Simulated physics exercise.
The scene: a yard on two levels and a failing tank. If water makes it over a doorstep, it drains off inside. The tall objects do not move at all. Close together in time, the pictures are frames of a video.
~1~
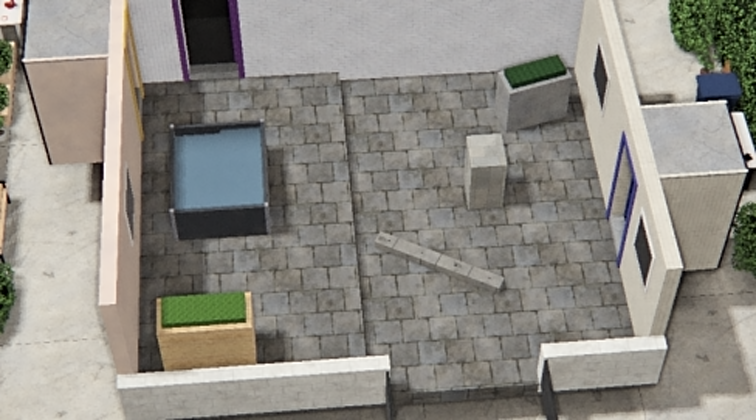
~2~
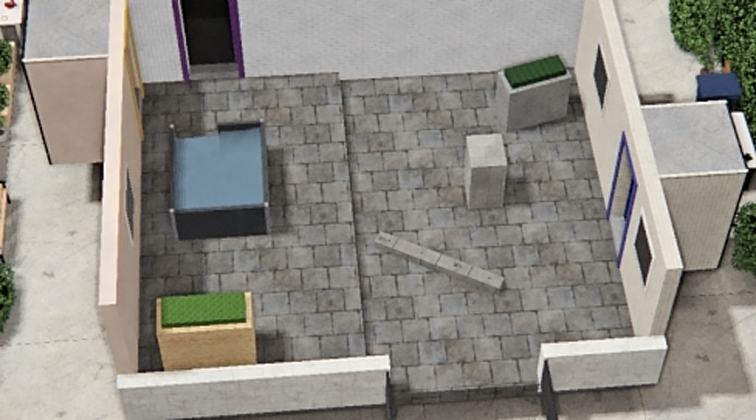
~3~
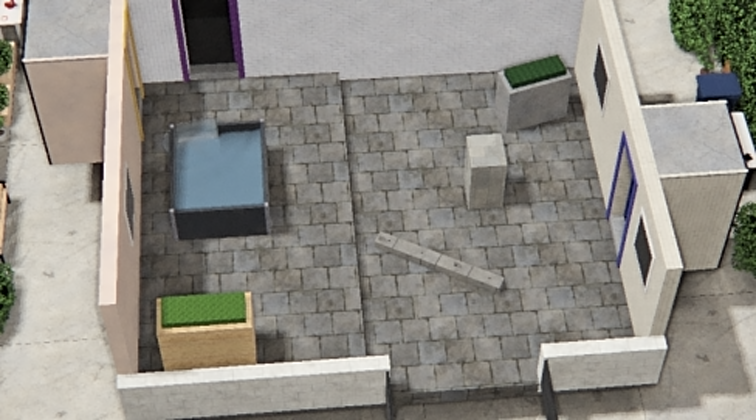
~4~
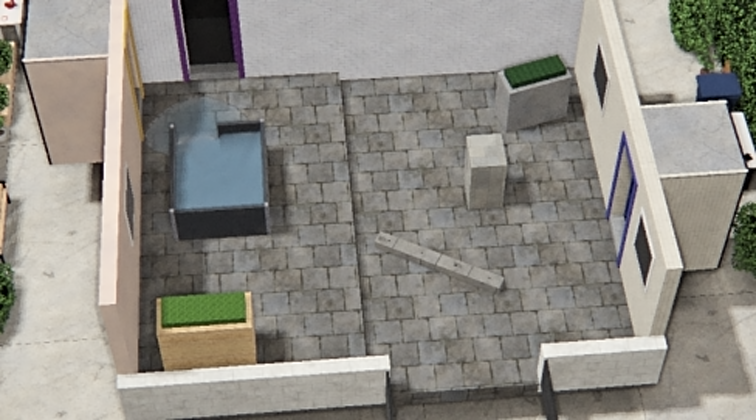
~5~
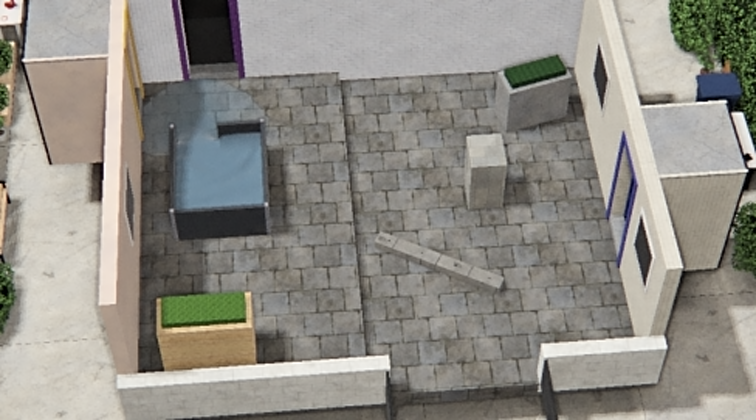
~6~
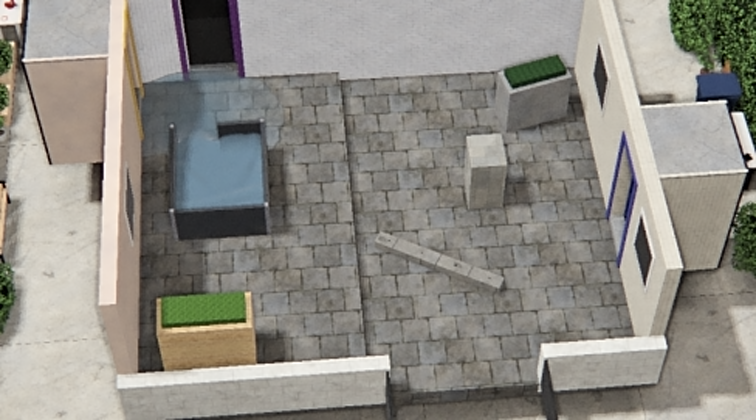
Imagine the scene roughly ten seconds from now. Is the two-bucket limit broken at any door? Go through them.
Going through them: The yellow door keeps to it, the blue door keeps to it, the purple door breaks it.
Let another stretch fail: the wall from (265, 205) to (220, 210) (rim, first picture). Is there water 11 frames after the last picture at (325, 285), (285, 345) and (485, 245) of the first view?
In that order: Awash, wet, not flooded.
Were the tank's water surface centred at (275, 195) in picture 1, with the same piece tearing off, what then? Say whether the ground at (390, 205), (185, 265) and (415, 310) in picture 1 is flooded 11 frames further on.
I'd say still dry for the first, still dry for the second and still dry for the third.
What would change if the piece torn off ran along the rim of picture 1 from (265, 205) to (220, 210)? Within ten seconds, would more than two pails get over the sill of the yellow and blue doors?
Outcome: Yellow door remains short; blue door remains short.
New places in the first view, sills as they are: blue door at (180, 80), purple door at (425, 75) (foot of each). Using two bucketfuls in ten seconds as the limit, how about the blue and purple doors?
Note: Blue door crosses the line; purple door remains short of it.
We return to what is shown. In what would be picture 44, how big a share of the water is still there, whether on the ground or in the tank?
My reckoning gives about 90 %.
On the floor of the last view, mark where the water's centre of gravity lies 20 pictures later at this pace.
About (244, 144).
A moment on, water covers 10 % of the floor; the yellow door wet at the sill, nothing in, the blue door not reached, the purple door over two buckets in.
Next, water covers 15 % of the floor; the yellow door under two buckets in, the blue door not reached, the purple door far over two buckets in.
Then, water covers 30 % of the floor; the yellow door under two buckets in, the blue door not reached, the purple door far over two buckets in.
Later, water covers 55 % of the floor; the yellow door under two buckets in, the blue door wet at the sill, nothing in, the purple door far over two buckets in.
In the end, water covers 75 % of the floor; the yellow door under two buckets in, the blue door wet at the sill, nothing in, the purple door far over two buckets in.
